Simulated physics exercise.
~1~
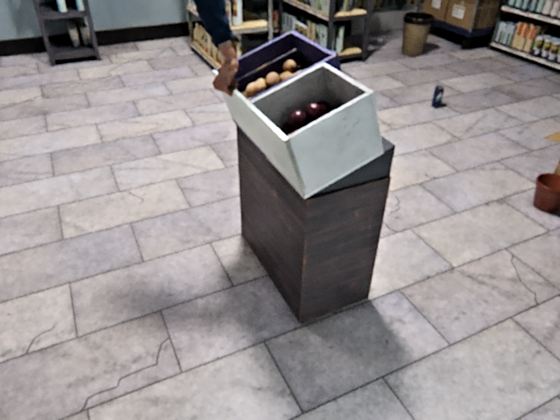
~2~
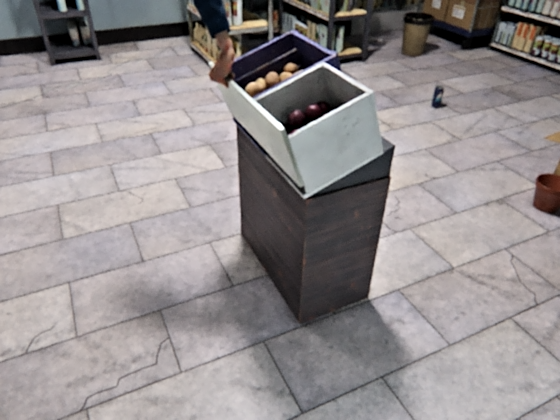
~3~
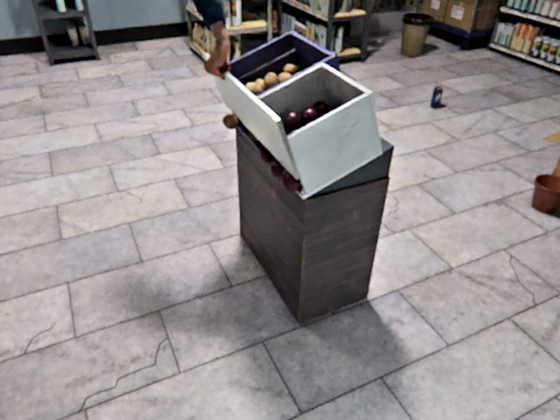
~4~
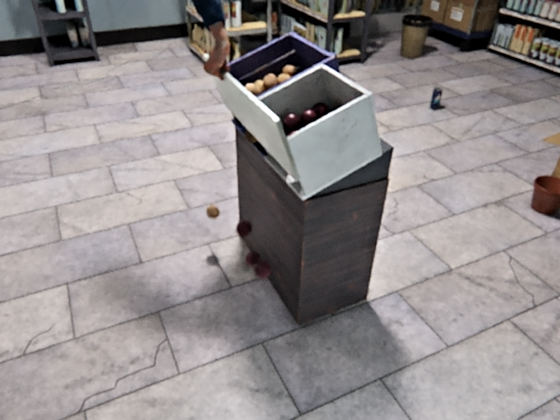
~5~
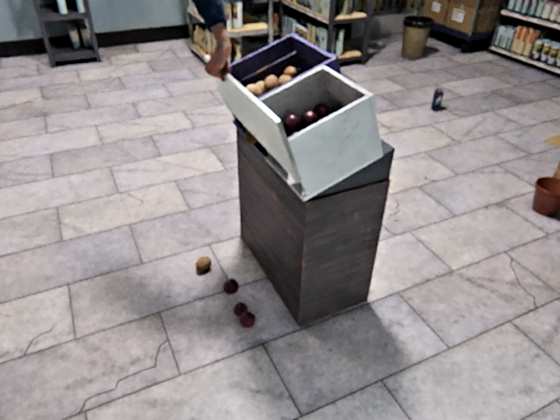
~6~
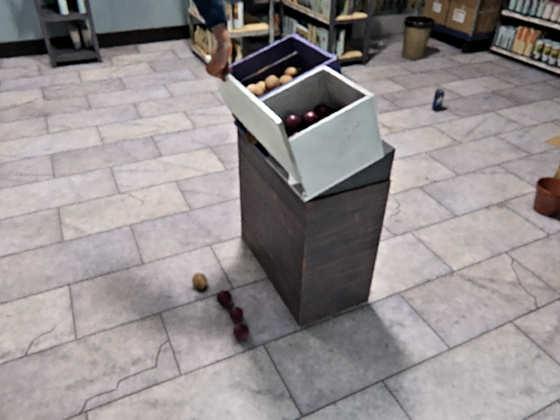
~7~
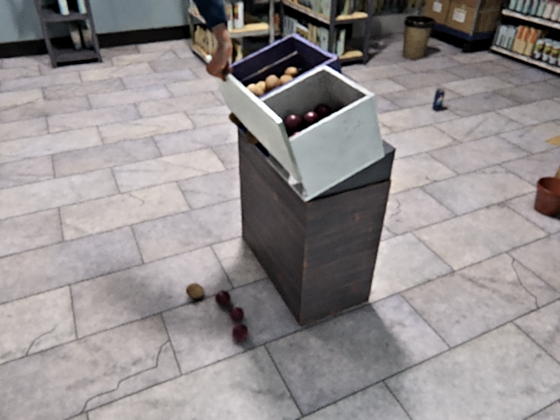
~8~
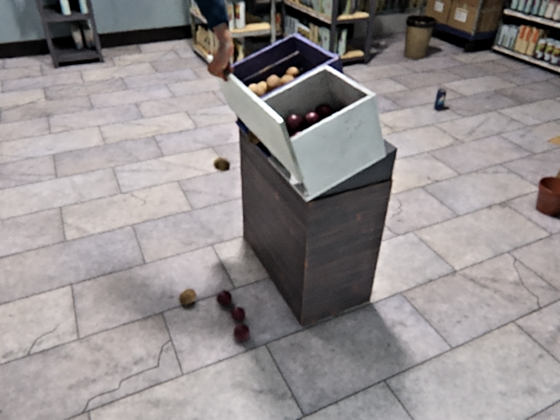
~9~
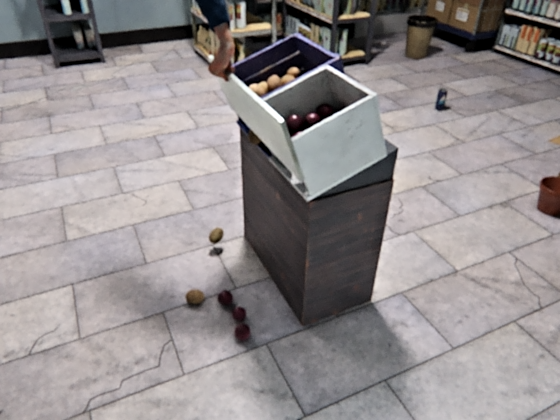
A hand lifts the gate on two sloping boxes, and a few onions and potatoes fall.
